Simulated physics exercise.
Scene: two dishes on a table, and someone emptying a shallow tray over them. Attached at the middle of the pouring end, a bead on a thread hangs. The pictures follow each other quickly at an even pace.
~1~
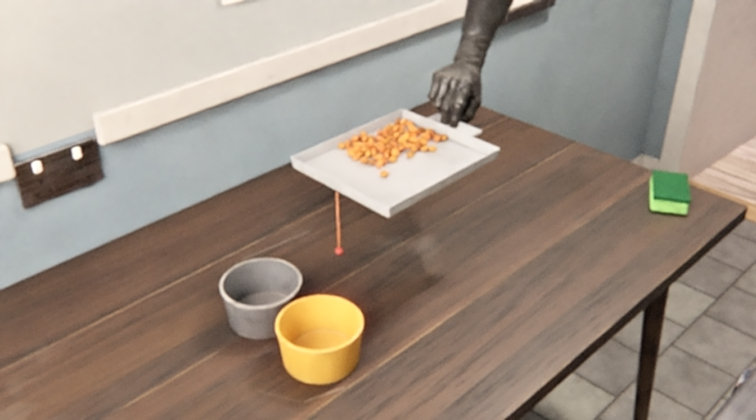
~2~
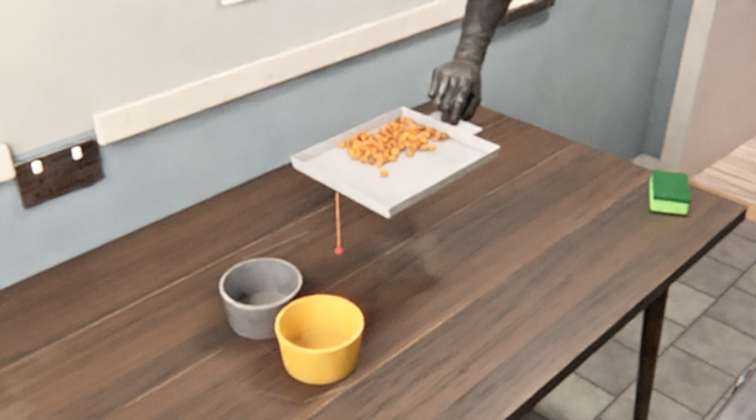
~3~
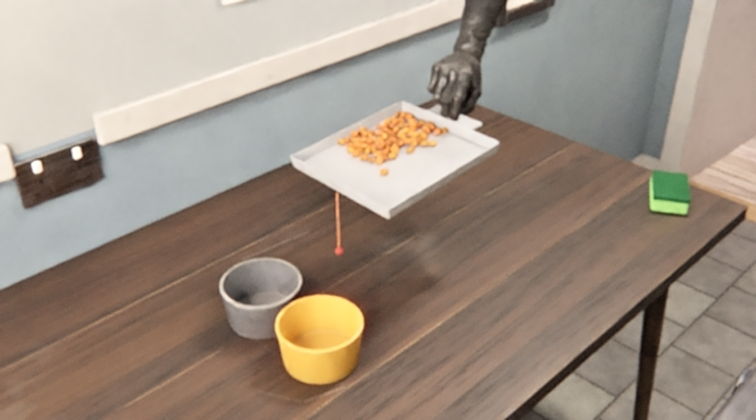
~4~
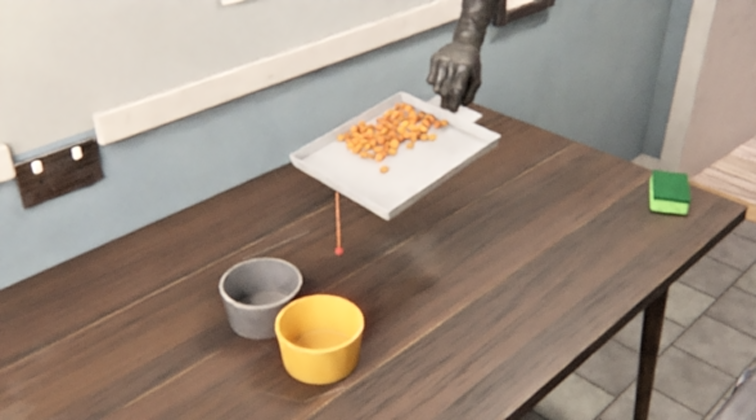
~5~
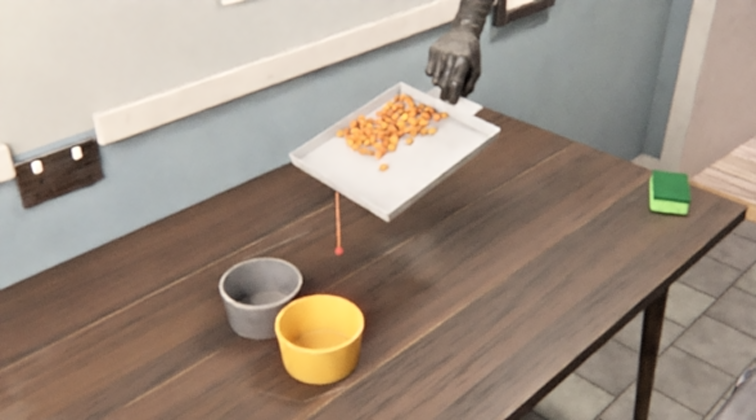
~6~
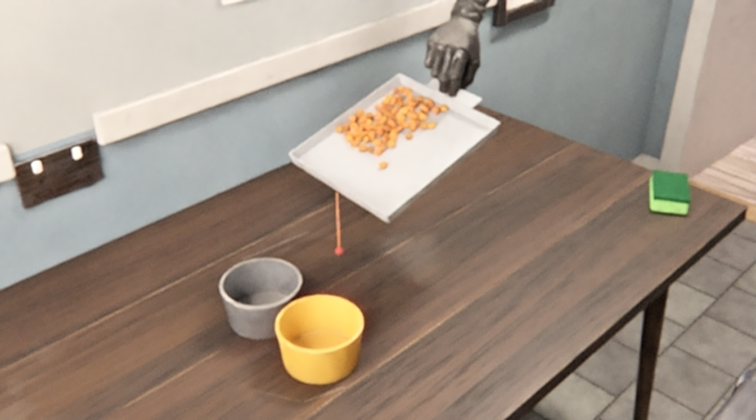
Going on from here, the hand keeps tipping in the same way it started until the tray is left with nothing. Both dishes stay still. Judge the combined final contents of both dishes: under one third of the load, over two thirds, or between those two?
Between the two of them they take in a share smaller than a third.
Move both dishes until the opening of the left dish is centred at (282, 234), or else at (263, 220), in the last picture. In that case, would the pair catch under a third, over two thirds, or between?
In the middle band; below one third.
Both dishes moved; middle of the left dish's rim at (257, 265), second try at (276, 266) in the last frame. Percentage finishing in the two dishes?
It would be roughly 20 per cent, followed by roughly 40 per cent.
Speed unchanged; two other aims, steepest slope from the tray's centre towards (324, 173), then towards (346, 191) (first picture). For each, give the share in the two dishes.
In turn some 0 and 20 per cent.
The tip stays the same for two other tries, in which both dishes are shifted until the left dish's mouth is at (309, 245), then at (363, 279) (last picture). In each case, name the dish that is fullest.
The first arrangement gives the one at right, the second arrangement gives the one at left.
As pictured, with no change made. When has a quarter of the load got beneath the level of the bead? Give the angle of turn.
That happens at close to 70 degrees.
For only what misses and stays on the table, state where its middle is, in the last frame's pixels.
Around (366, 326).
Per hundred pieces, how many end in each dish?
Final split: Left dish some 0 per cent, right dish some 10 per cent.
Soon after the last picture, tray tipped steeply; nearly all on the tray; a small part in the air.
A little later, tray tipped right over; about half on the tray; a small part in the right dish; about a quarter outside both; a small part in the air.
Later still, tray tipped past a quarter turn; a small part in the right dish; a stray few in the left dish; nearly all outside both.
At rest, tray tipped past a quarter turn; a small part in the right dish; a stray few in the left dish; nearly all outside both.
